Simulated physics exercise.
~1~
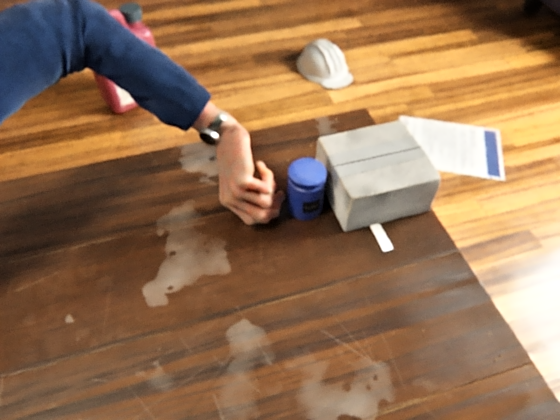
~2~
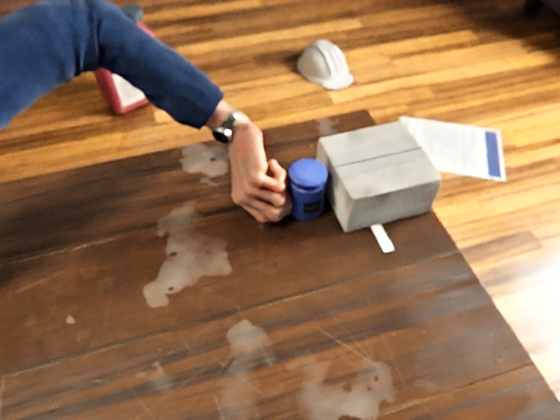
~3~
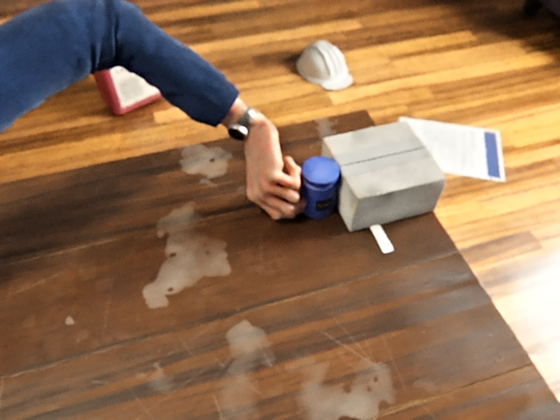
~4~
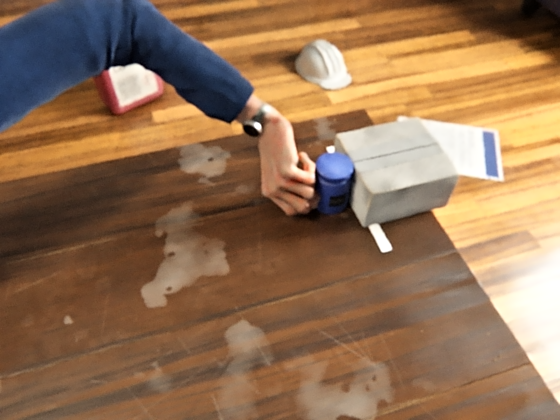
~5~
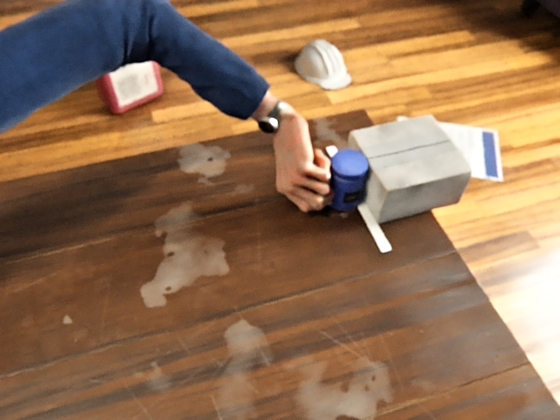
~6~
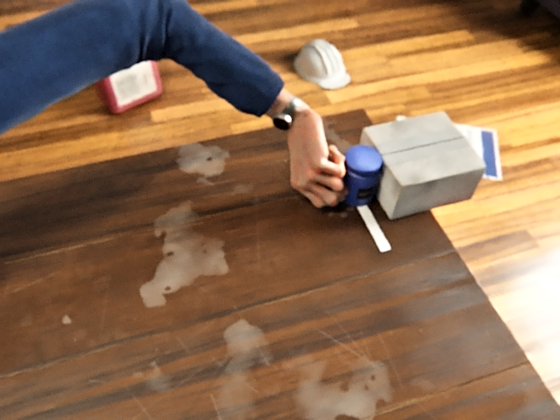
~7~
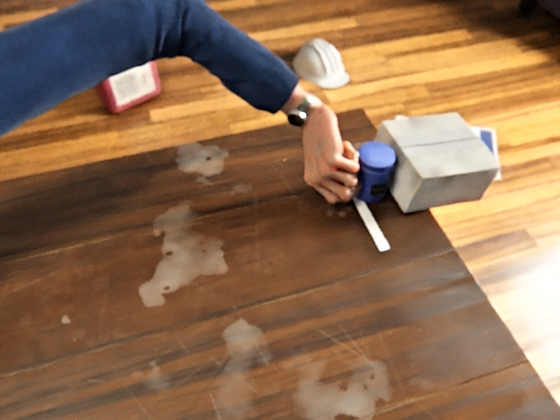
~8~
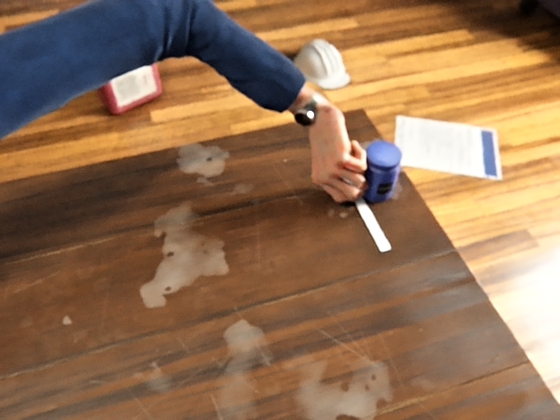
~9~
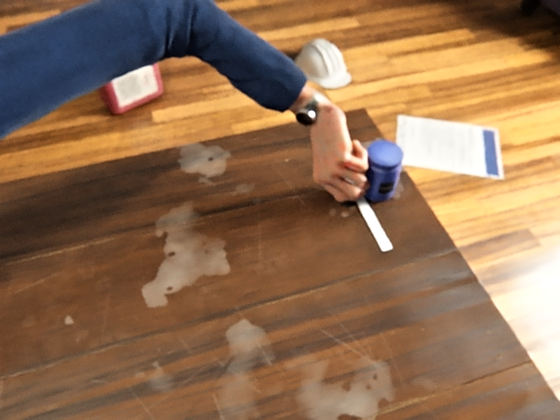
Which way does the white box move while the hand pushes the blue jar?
The white box moves to the right, towards the edge of the table.
A white box slides right as a hand pushes a blue jar against it, then drops over the table's edge.
